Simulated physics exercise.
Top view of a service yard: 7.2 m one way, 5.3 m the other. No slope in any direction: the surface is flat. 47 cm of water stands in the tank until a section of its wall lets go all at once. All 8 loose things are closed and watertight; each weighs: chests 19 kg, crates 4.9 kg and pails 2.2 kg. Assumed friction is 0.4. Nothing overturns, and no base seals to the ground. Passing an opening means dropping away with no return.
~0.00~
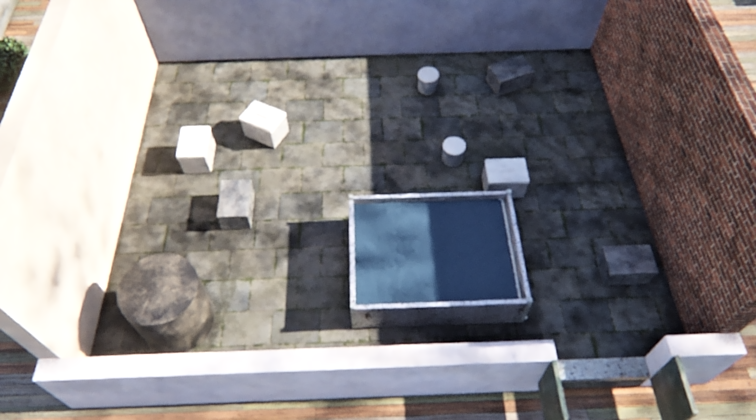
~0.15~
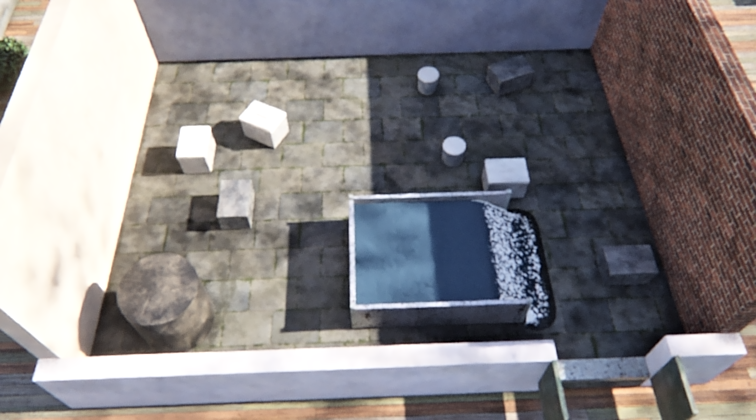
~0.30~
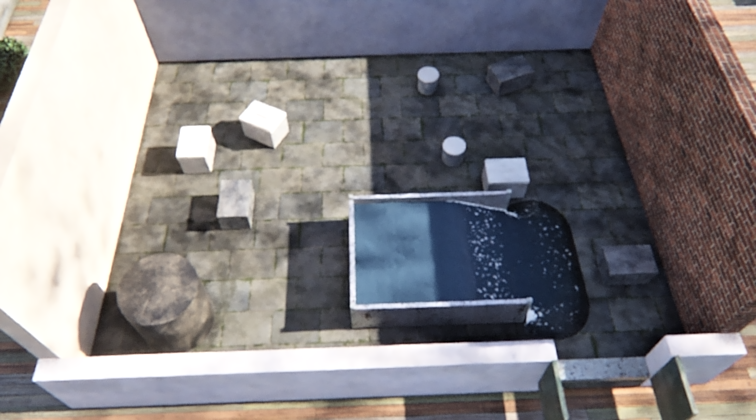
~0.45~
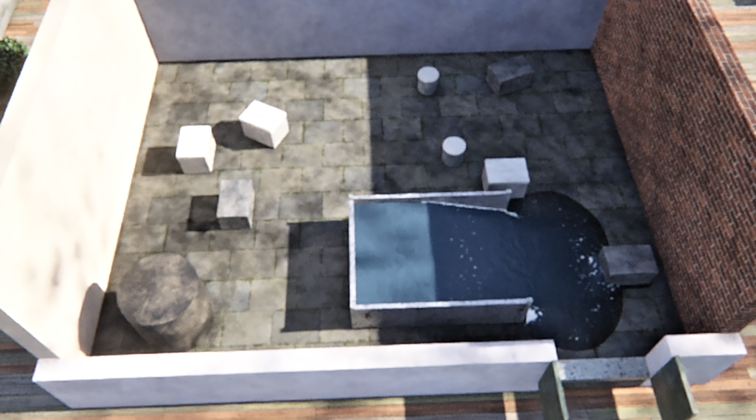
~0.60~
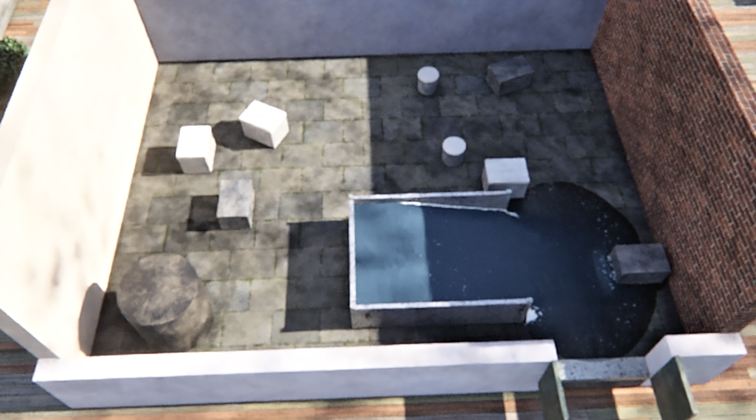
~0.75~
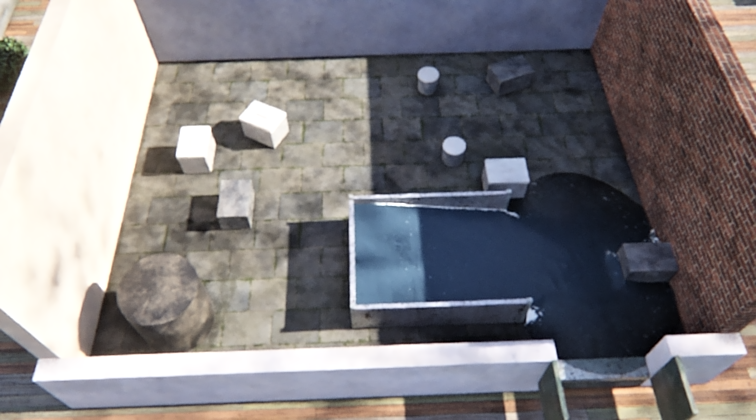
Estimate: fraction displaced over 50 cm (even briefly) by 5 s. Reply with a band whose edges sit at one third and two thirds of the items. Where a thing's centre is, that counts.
Band: One third to two thirds.
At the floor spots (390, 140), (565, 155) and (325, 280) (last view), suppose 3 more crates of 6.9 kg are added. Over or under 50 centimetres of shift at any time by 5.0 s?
Check, in order - not exceeded, exceeded, not exceeded.
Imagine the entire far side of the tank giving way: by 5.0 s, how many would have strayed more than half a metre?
Count: 4.
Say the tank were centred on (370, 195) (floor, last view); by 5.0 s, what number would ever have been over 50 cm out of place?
The count would be 5.
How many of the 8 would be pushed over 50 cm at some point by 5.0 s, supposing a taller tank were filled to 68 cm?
The count would be 3.
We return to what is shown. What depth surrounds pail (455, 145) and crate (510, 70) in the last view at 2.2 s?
Depths: Near 0 cm, then near 0 cm.
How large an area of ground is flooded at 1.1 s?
That flooded area is roughly 9.0 m2.
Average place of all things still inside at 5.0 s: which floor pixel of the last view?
Around (379, 150).
After 1.1 s 0 of 8 are over 50 cm from their spots; 1 afloat.
After 2.2 s 0 of 8 are over 50 cm from their spots; 1 afloat.
After 3.5 s 0 of 8 are over 50 cm from their spots; 1 afloat.
After 5.0 s 3 of 8 are over 50 cm from their spots, and 3 have been at some point; 2 afloat.
